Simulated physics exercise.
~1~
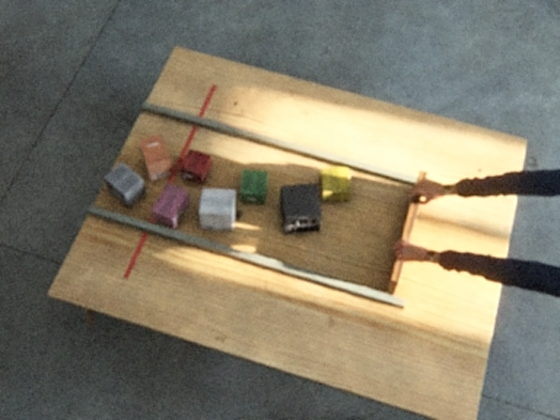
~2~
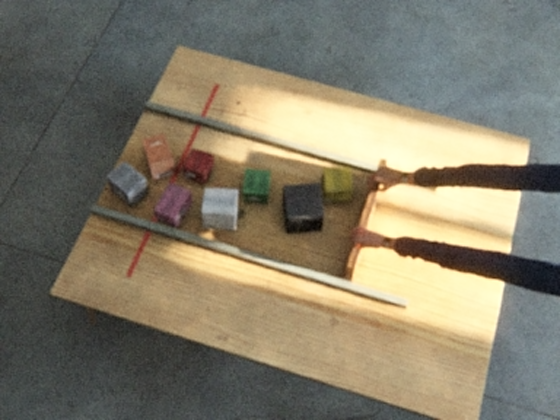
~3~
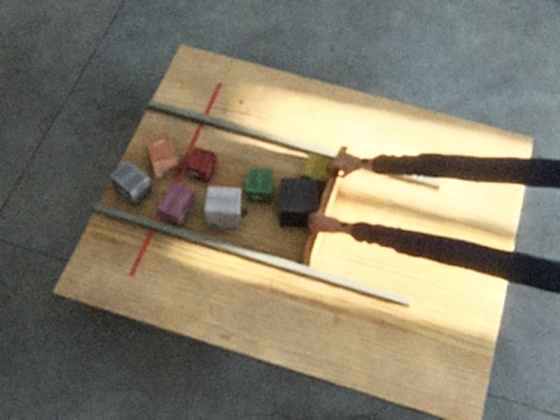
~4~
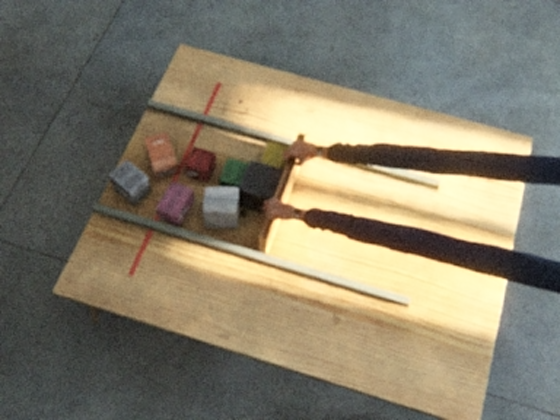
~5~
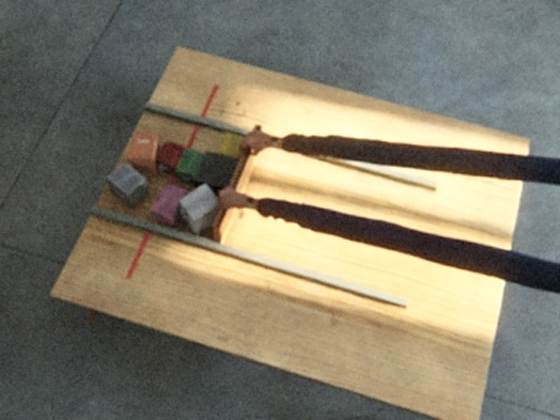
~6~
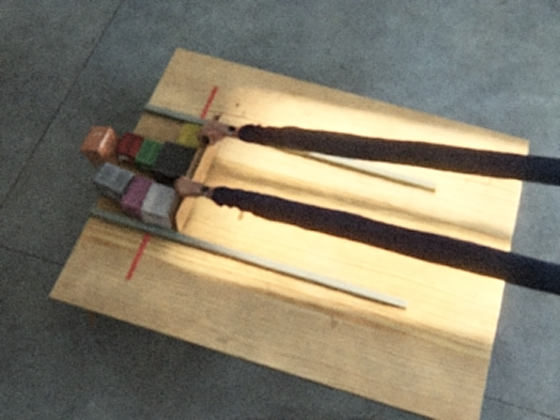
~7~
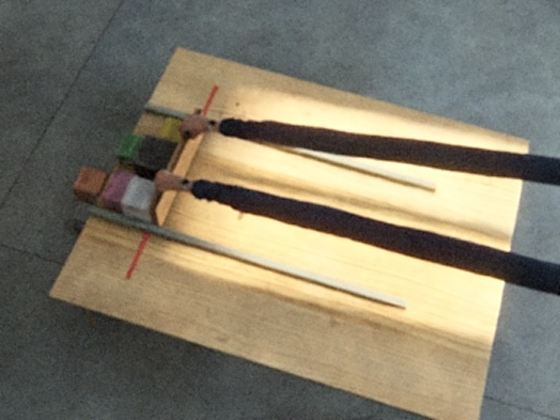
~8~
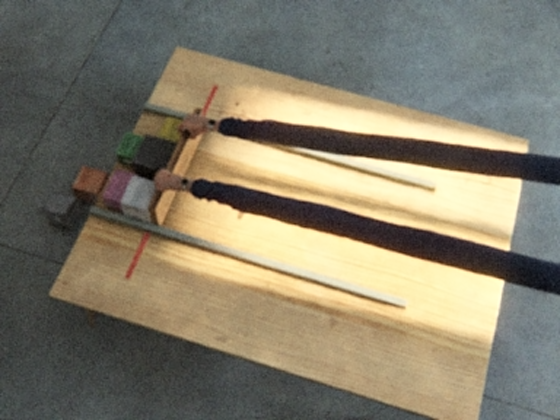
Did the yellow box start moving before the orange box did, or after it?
The yellow box started moving before the orange one. The plank was already pushing the yellow box left while the orange box sat still near the far end, and the orange one only shifted later.
Two hands pushed an upright plank leftward between two rails on a wooden deck, sweeping up a jumble of colourful boxes until it stopped near the red tape. The orange, red and grey ones went over the left edge, while the others stayed bunched against the plank.
